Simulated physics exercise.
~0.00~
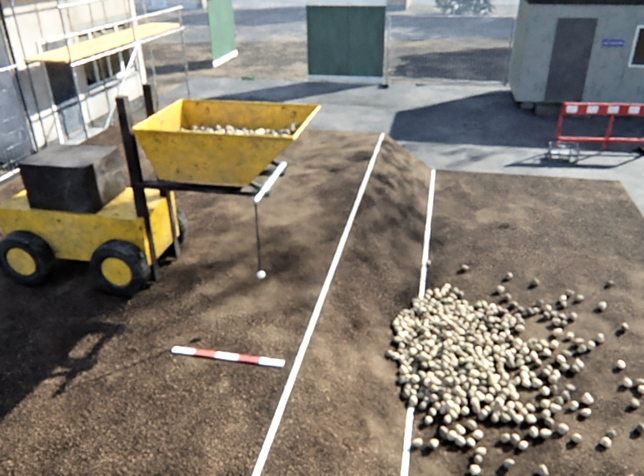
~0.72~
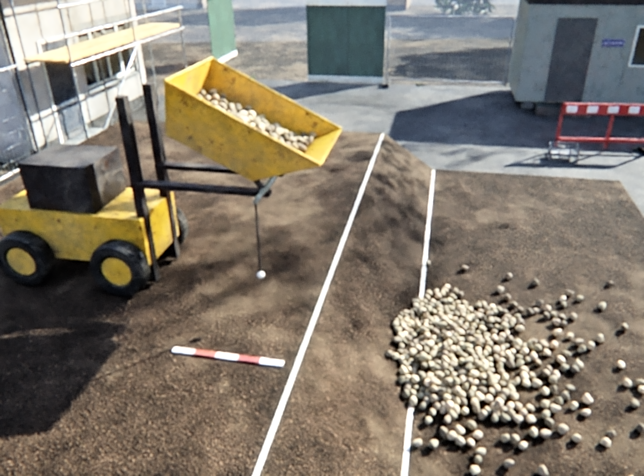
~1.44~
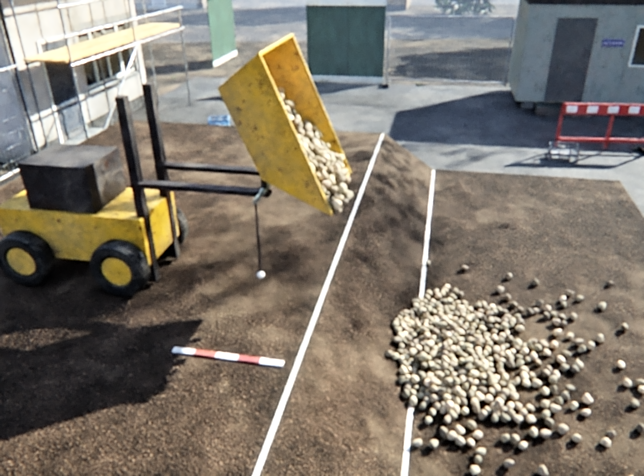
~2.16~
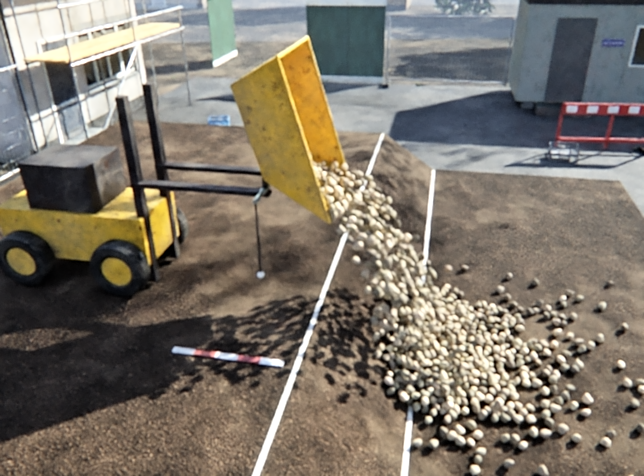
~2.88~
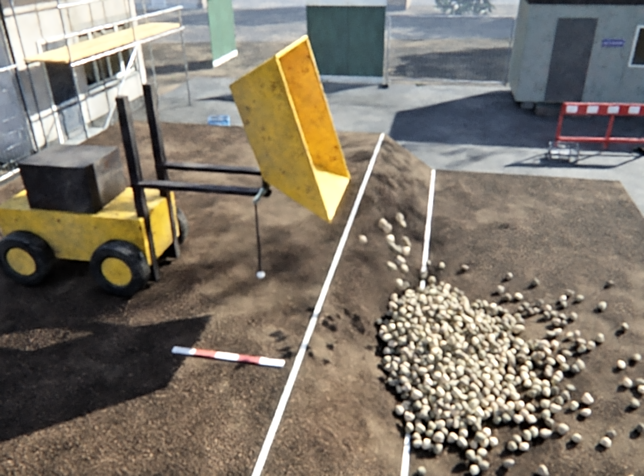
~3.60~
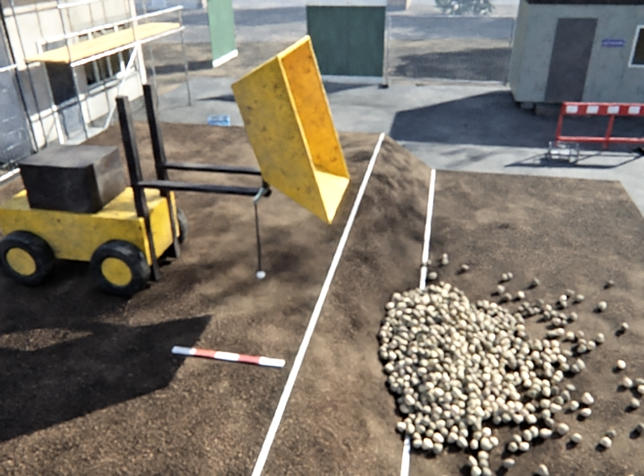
A yellow fork truck with black masts stands at the left of a brown earth site, seen from above, holding up a yellow skip of pale round stones. White lines border a slope in the middle, a pile of similar stones lies at lower right, and a cabin and red barrier stand behind. The skip tips steadily to the right, and its stones slide toward the lower edge. They pour out in a stream down the bank onto the pile. A last few stones trail down, and the emptied skip stays steeply tilted above a larger, spread-out heap.
